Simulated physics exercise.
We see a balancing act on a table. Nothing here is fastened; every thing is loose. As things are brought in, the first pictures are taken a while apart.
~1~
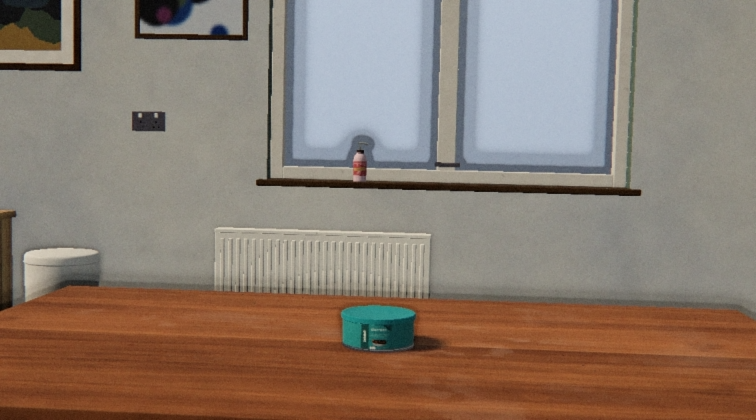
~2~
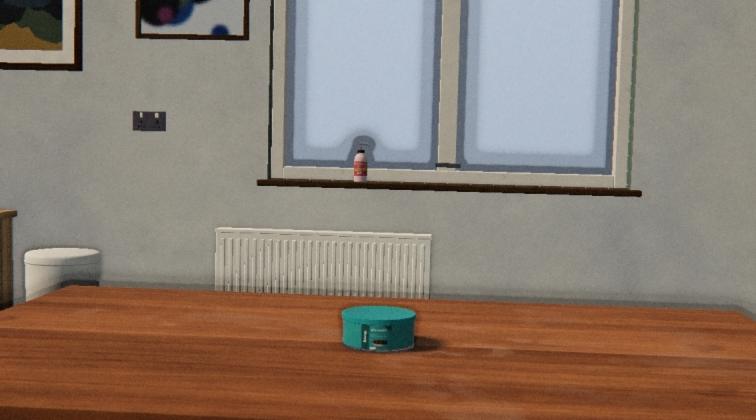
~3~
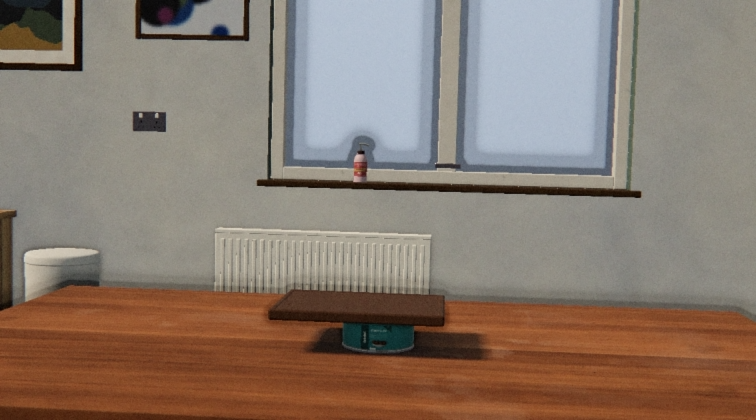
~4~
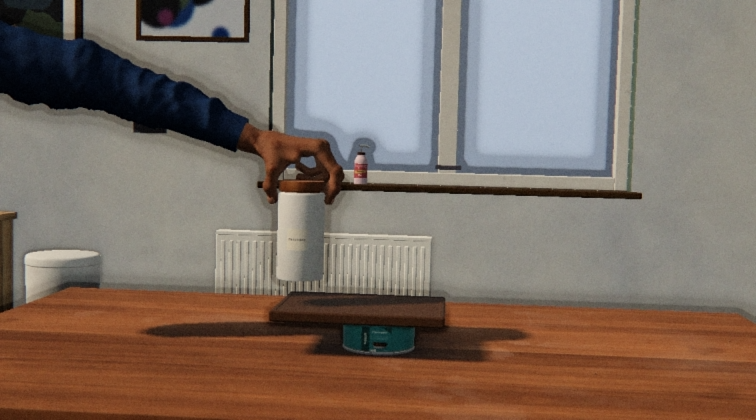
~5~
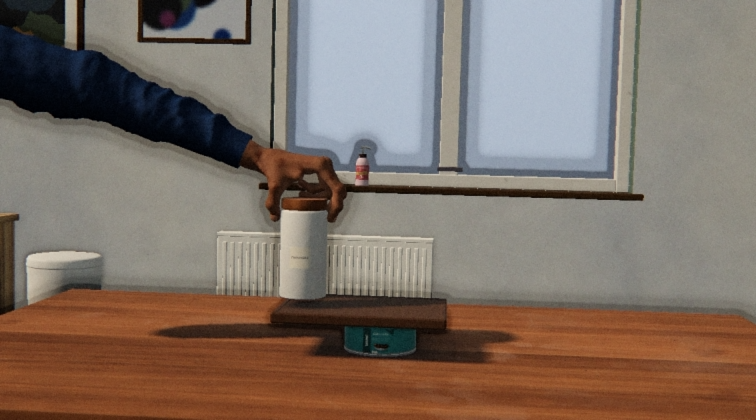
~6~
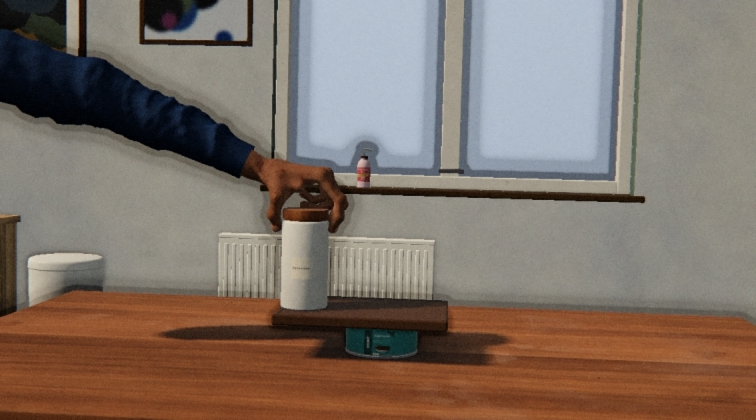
A hand lowers a white jar onto the left end of a board atop a turquoise tub.
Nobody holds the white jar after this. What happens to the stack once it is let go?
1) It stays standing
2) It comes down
(2) It comes down.
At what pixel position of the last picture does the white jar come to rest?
Close to pixel (210, 321).
Then, 0.40 s past the last view, white jar now fallen; brown lid rocked 28° from its first pose.
Then, 0.50 s past the last view, things are still on the move.
Finally, fallen, white jar; the other 2 still in place. Final places as the last picture's camera would see them, white jar near (210, 321). The stack loses its balance.
